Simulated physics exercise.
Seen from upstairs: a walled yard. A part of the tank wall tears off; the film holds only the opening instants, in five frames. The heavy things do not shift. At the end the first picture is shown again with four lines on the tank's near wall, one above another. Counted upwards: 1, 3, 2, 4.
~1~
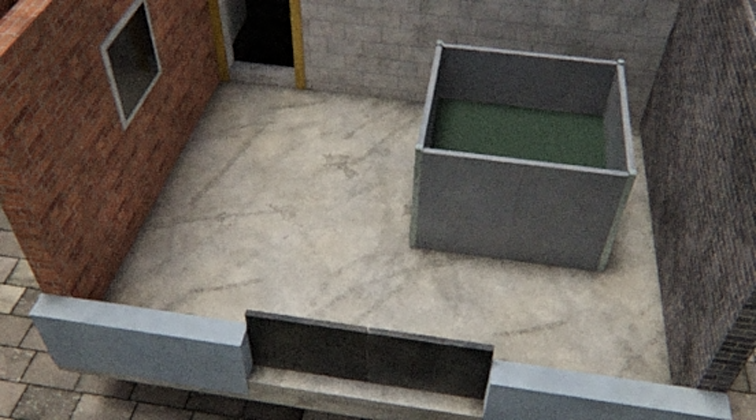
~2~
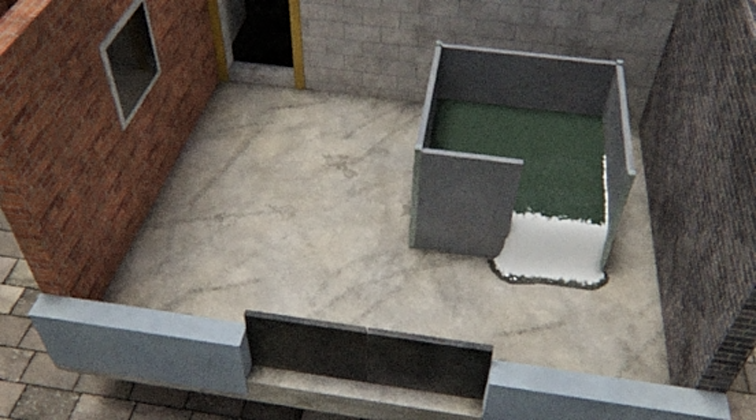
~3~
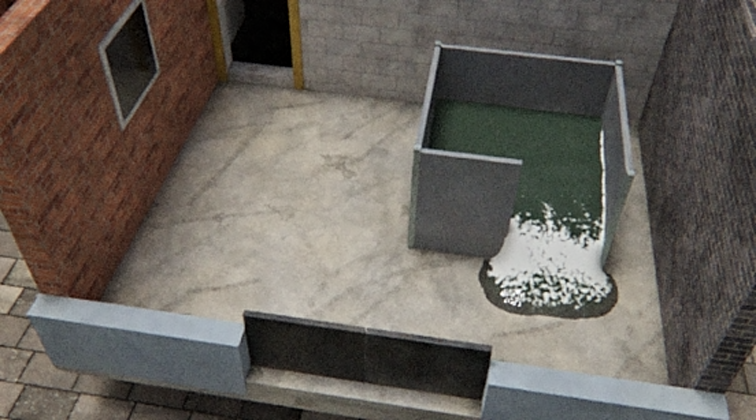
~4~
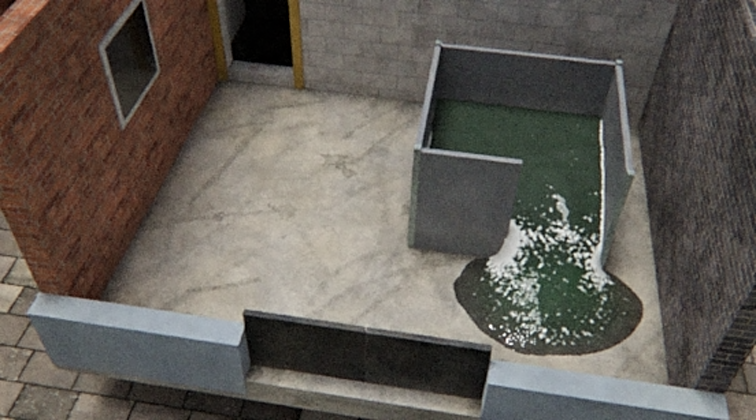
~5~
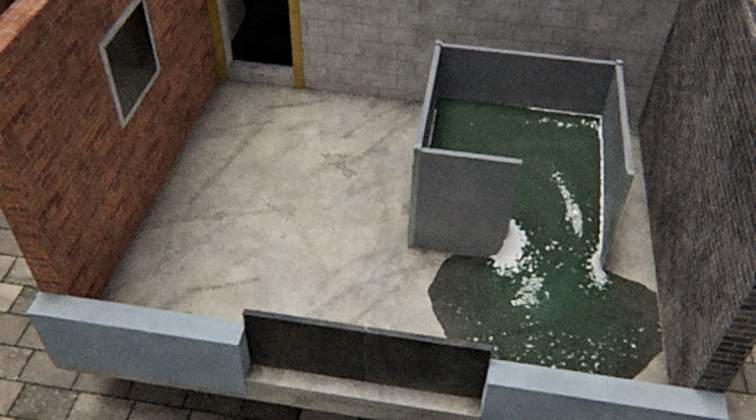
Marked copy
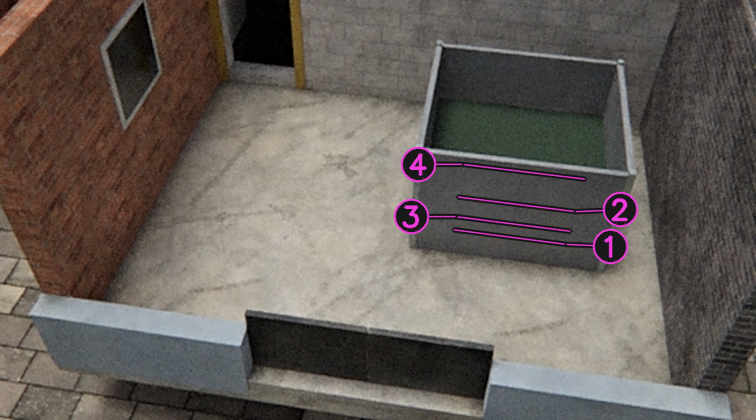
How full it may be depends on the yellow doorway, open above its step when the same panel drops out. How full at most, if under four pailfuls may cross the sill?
3.
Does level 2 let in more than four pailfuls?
Yes, it does.
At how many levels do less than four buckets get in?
Two of the four.
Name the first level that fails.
The answer is 2.
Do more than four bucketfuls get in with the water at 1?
No.
In magenta, 1 at (509, 237); 2 at (516, 204); 3 at (512, 223); 4 at (522, 171); from the bottom up 1, 3, 2, 4.
With 1, nothing gets over.
With 2, about 11 bucketfuls get in.
With 3, a splash gets over, under a bucket.
With 4, dozens of bucketfuls pour in.
